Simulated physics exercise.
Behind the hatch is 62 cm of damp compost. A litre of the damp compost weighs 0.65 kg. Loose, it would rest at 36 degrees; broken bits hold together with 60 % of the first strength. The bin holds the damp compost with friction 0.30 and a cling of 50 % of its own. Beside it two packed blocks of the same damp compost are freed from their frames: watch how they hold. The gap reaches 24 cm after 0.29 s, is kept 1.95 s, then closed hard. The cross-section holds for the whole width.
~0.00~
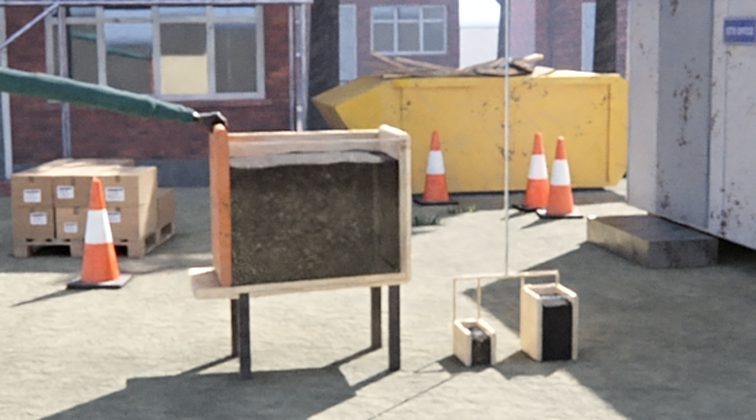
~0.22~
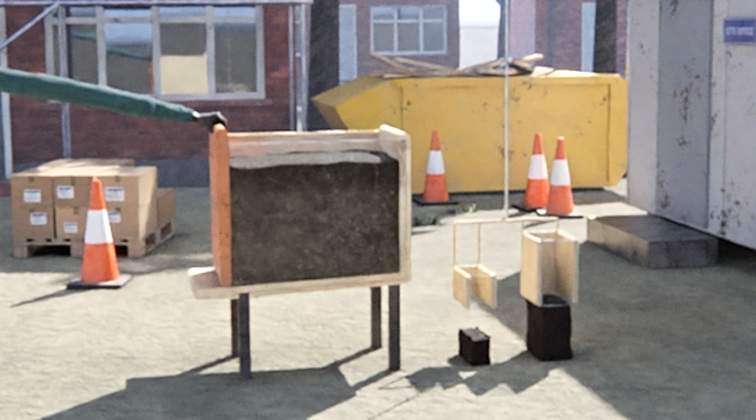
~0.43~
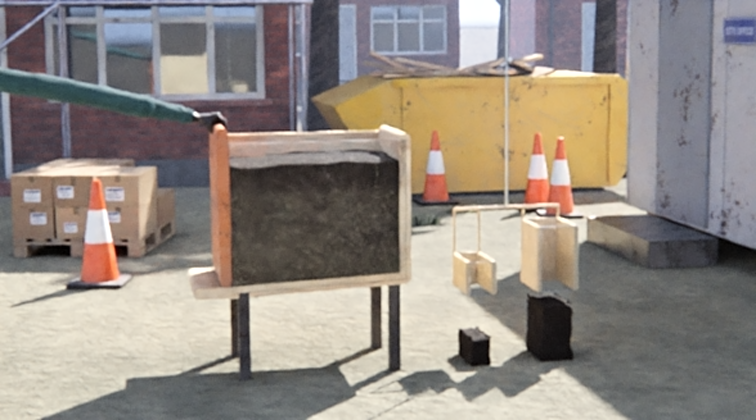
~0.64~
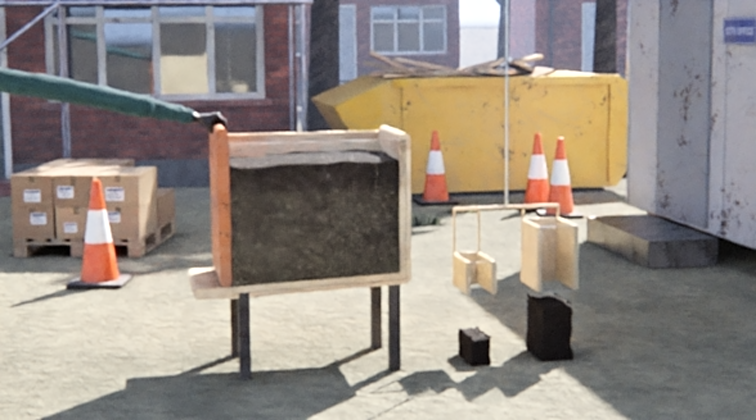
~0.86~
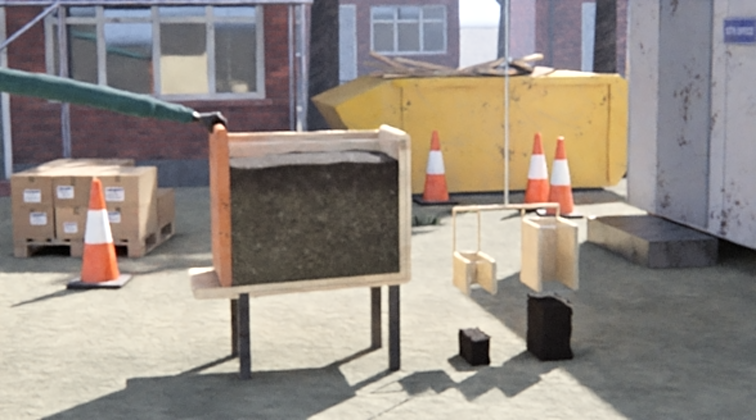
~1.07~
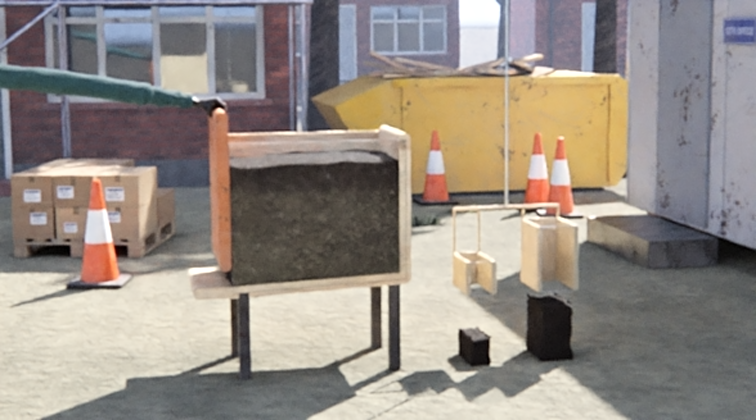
Two wooden casings were lifted off a small and a larger dark block, which stayed standing, and then a green arm slightly raised the orange hatch on a box of dark compost.
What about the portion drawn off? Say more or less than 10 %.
Expect less than 10 %.
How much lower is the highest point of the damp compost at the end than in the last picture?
Roughly 0 cm.
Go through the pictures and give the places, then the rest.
Top of the hatch at (222, 134), not yet moved; top of the damp compost at (394, 160); blocks stand 14 cm, 31 cm (left to right), in the first frame.
Top of the hatch at (222, 134), not yet moved; top of the damp compost at (394, 160); blocks stand 14 cm, 31 cm (left to right), in the second frame.
Top of the hatch at (222, 134), not yet moved; top of the damp compost at (394, 160); blocks stand 14 cm, 31 cm (left to right), in the third frame.
Top of the hatch at (222, 134), not yet moved; top of the damp compost at (394, 160); blocks stand 14 cm, 31 cm (left to right), in the fourth frame.
Top of the hatch at (222, 134), not yet moved; top of the damp compost at (394, 160); blocks stand 14 cm, 31 cm (left to right), in the fifth frame.
Top of the hatch at (222, 118), moved 7.9 cm; top of the damp compost at (394, 160); blocks stand 14 cm, 31 cm (left to right), in the sixth frame.
After 1.61 s, the hatch is 24 cm open and 0 % is out.
After 2.25 s, the hatch is 24 cm open and 0 % is out.
After 2.88 s, the hatch is 24 cm open and 0 % is out.
After 3.52 s, the hatch is 5.7 cm open and 0 % is out.
After 3.91 s, at the end, the hatch is shut and 0 % is out.
